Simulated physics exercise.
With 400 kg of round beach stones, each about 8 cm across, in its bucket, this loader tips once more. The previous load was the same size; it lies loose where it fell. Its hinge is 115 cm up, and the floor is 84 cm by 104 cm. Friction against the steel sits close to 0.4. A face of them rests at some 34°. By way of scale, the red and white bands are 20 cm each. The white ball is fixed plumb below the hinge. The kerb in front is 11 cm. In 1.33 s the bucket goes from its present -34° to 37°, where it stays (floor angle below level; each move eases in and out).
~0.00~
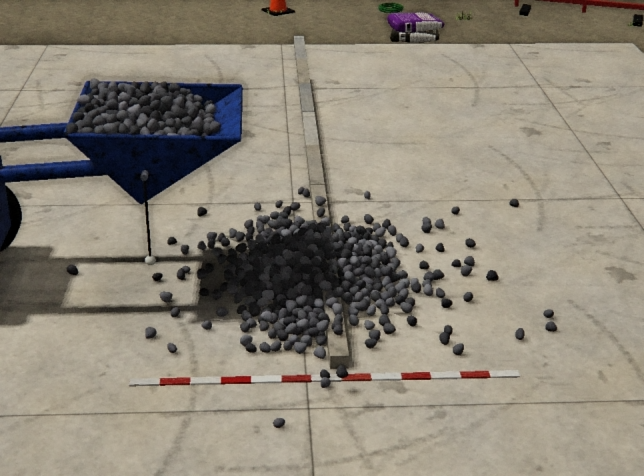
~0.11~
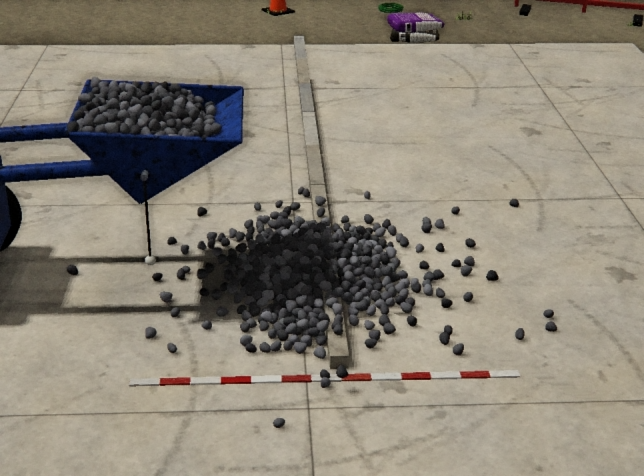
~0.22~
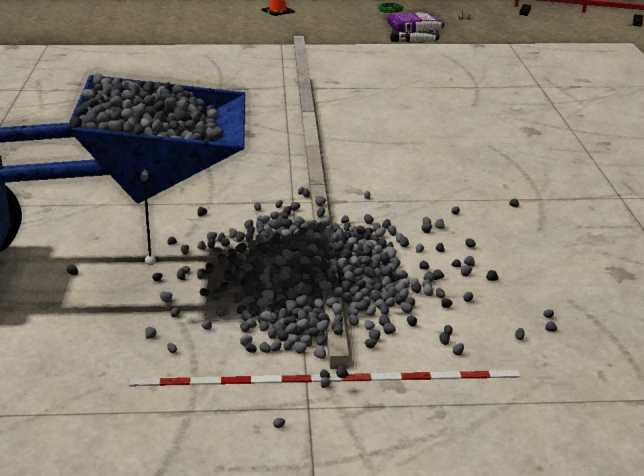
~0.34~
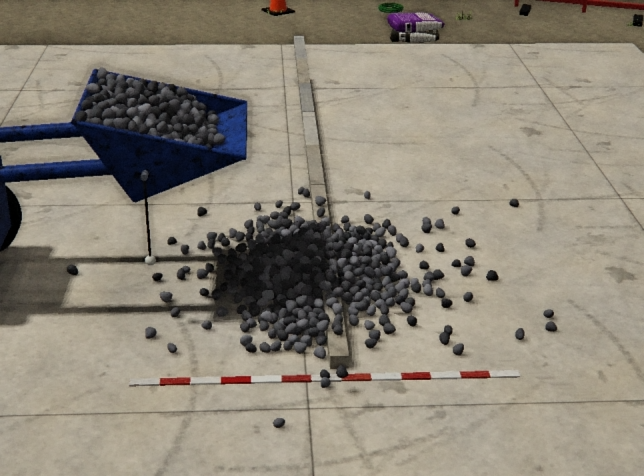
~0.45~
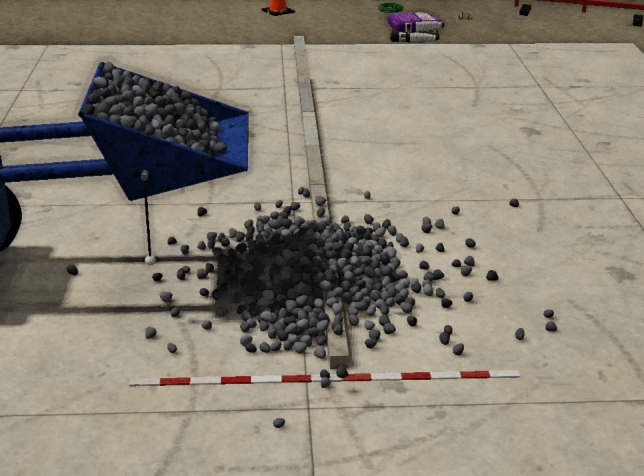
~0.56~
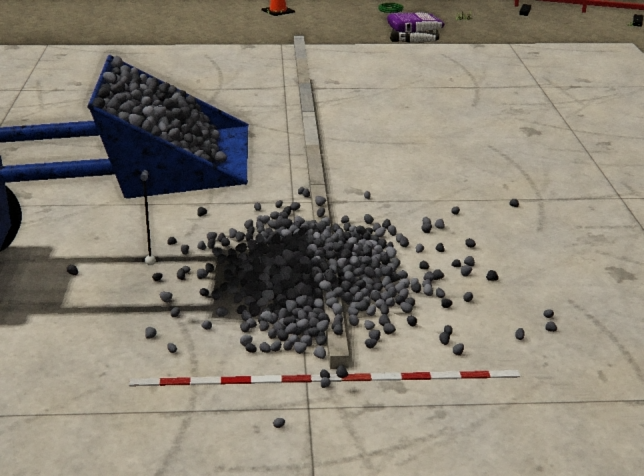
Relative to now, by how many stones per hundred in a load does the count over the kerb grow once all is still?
It grows by roughly 7 per hundred.
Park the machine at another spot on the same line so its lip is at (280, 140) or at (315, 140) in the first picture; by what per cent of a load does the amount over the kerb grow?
Around 40 percent, then around 75 percent.
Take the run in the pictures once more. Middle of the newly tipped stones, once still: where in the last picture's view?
Their middle is at about (265, 261).
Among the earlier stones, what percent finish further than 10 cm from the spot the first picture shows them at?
Near 10 per cent, I reckon.
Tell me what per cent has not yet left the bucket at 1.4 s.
40 %.
After 1.0 s the floor is at 26°; in per cent of one load, 98 in the bucket, 73 on this side of the kerb, 29 over the kerb; the foremost stones are at (501, 267).
After 1.4 s the floor is at 37°; in per cent of one load, 41 in the bucket, 130 on this side of the kerb, 29 over the kerb; the foremost stones are at (501, 267).
After 1.8 s the floor is at 37°; in per cent of one load, 6 in the bucket, 162 on this side of the kerb, 32 over the kerb; the foremost stones are at (501, 267).
After 4.4 s the floor is at 37°; in per cent of one load, 0 in the bucket, 164 on this side of the kerb, 36 over the kerb; the foremost stones are at (502, 261). Net gain over the kerb, 7.
